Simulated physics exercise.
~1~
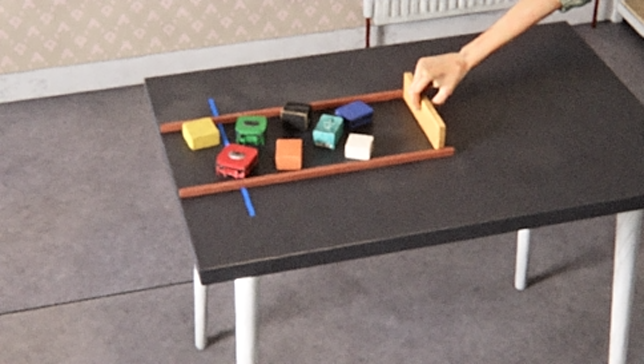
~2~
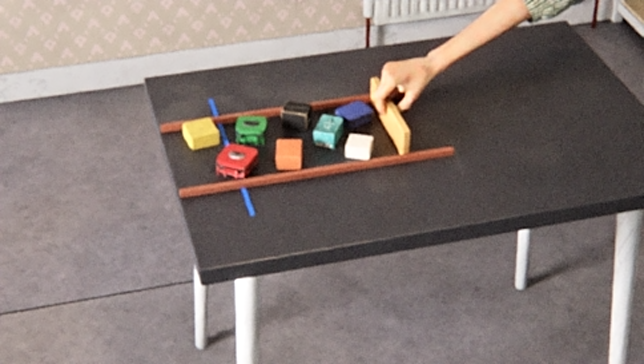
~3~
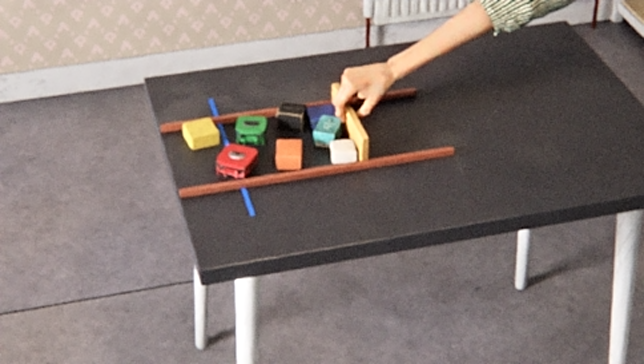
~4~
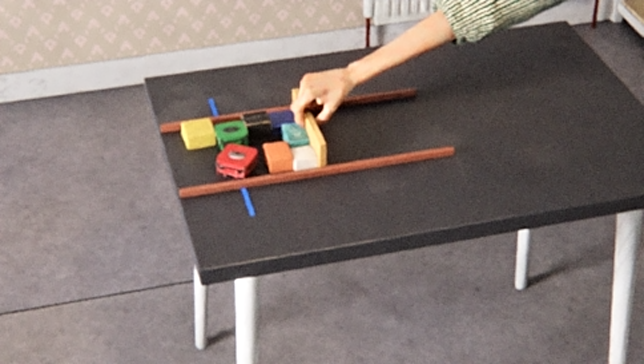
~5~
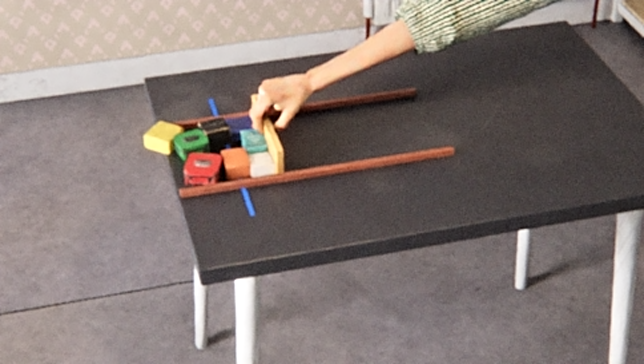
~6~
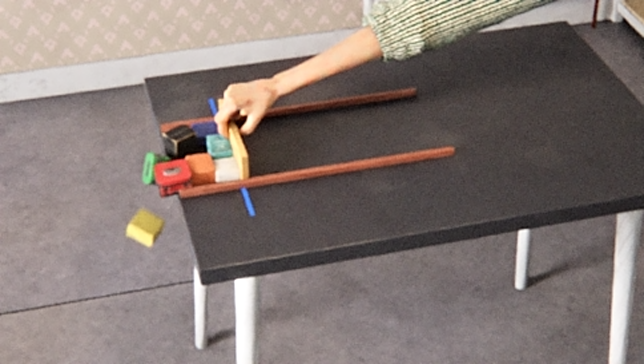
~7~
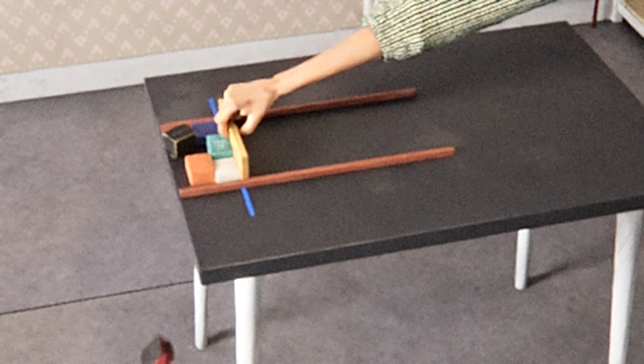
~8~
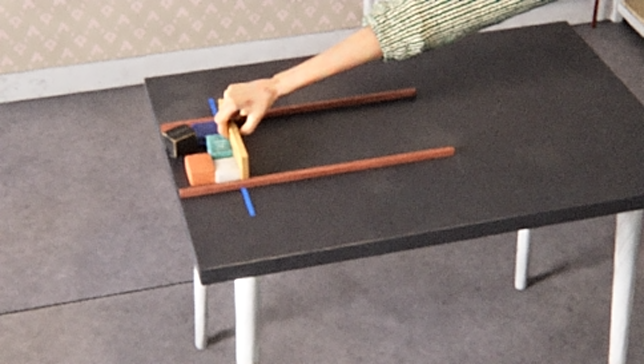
The video shows a hand sliding an upright board leftward between two rails on a dark table, pushing a jumble of colourful small blocks and cases toward the edge. The yellow block, green case and red case fall off, while the others remain on the table beside the stopped board.
